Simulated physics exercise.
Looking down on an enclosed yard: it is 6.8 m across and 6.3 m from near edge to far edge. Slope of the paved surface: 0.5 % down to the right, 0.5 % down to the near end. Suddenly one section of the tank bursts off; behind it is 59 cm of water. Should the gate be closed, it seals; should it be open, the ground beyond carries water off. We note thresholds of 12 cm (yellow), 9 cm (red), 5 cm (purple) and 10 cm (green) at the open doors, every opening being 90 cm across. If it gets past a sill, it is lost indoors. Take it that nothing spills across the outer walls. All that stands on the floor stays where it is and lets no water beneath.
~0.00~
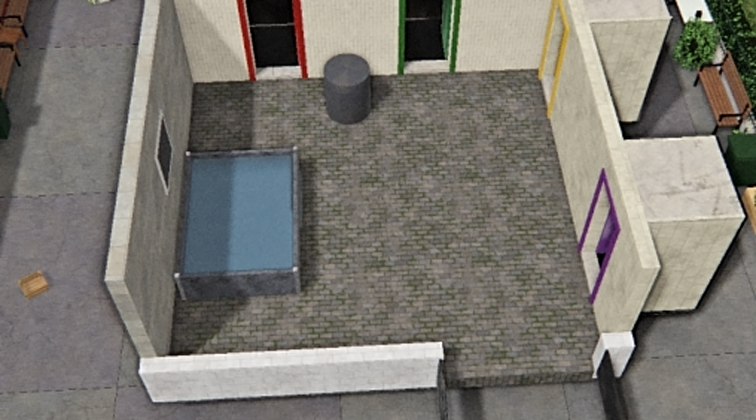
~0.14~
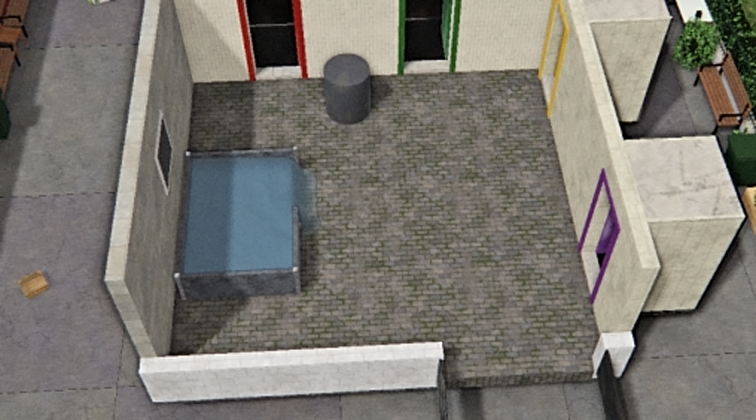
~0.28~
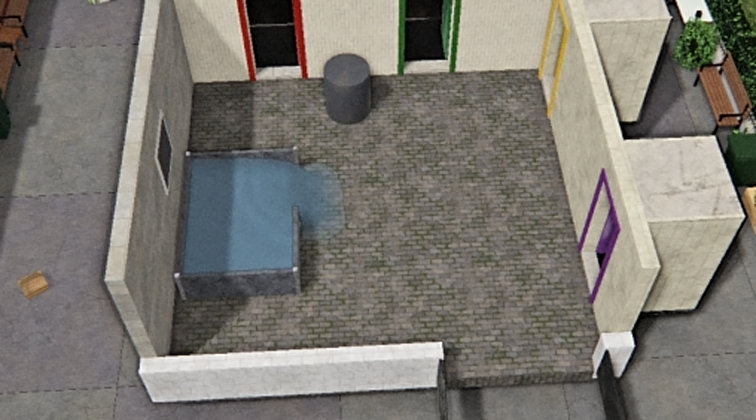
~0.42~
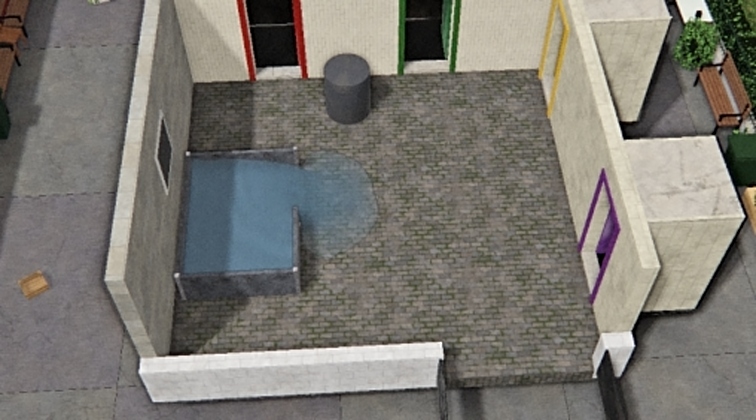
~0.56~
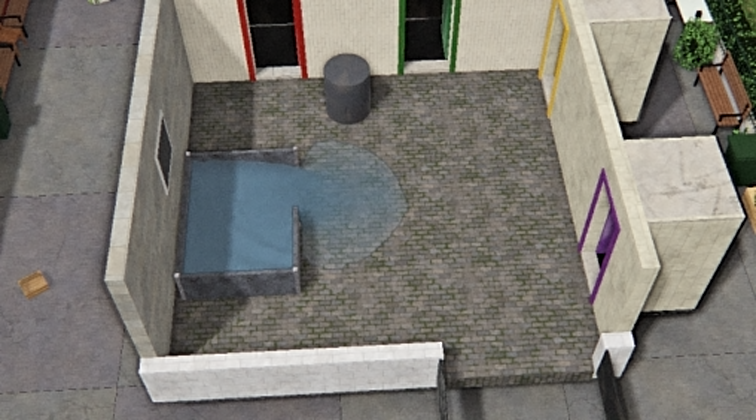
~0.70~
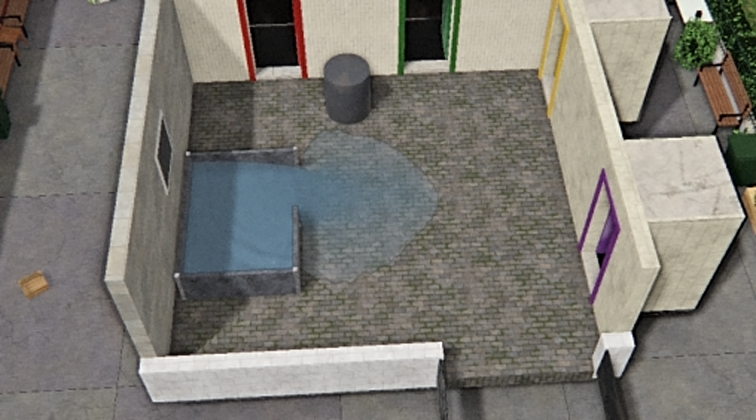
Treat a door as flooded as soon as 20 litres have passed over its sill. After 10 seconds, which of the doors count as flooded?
Yellow door: Flooded; red door: Not flooded; purple door: Flooded; green door: Not flooded.
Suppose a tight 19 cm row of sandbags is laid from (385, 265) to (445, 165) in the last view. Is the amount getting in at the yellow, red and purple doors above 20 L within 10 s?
Result: Yellow door beyond the limit; red door inside the limit; purple door inside the limit.
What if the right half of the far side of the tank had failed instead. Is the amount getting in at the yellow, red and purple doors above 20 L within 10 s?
Outcomes - yellow: Not exceeded, red: Exceeded, purple: Not exceeded.
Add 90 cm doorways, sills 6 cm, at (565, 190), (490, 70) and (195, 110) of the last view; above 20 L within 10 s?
Check each in turn: The first succeeds, the second succeeds, the third fails.
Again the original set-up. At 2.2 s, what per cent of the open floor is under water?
50 %.
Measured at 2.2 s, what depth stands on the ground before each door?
Depths in centimetres - yellow: 2, red: 0, purple: 4, green: 8.
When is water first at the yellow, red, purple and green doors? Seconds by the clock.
Door times: Yellow 2.2 s / red 4.0 s / purple 2.2 s / green 2.0 s.
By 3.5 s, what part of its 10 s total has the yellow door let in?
It comes to about 35 per cent.
After 1.4 s water covers 35 % of the floor and is deepest (34 cm) near (306, 188); yellow door not reached, red door not reached, purple door not reached, green door not reached.
After 2.2 s water covers 50 % of the floor and is deepest (26 cm) near (306, 196); yellow door not reached, red door not reached, purple door 4 cm at the sill, 0 L in, green door 8 cm at the sill, 0 L in.
After 3.5 s water covers 60 % of the floor and is deepest (27 cm) near (507, 77); yellow door 22 cm at the sill, 25 L in, red door not reached, purple door 12 cm at the sill, 35 L in, green door 8 cm at the sill, 2 L in.
After 6.0 s water covers 60 % of the floor and is deepest (14 cm) near (594, 346); yellow door 12 cm at the sill, 75 L in, red door 1 cm at the sill, 0 L in, purple door 9 cm at the sill, 71 L in, green door 10 cm at the sill, 2 L in.
After 10.0 s water covers 80 % of the floor and is deepest (10 cm) near (597, 357); yellow door 7 cm at the sill, 76 L in, red door 2 cm at the sill, 0 L in, purple door 8 cm at the sill, 92 L in, green door 6 cm at the sill, 3 L in.
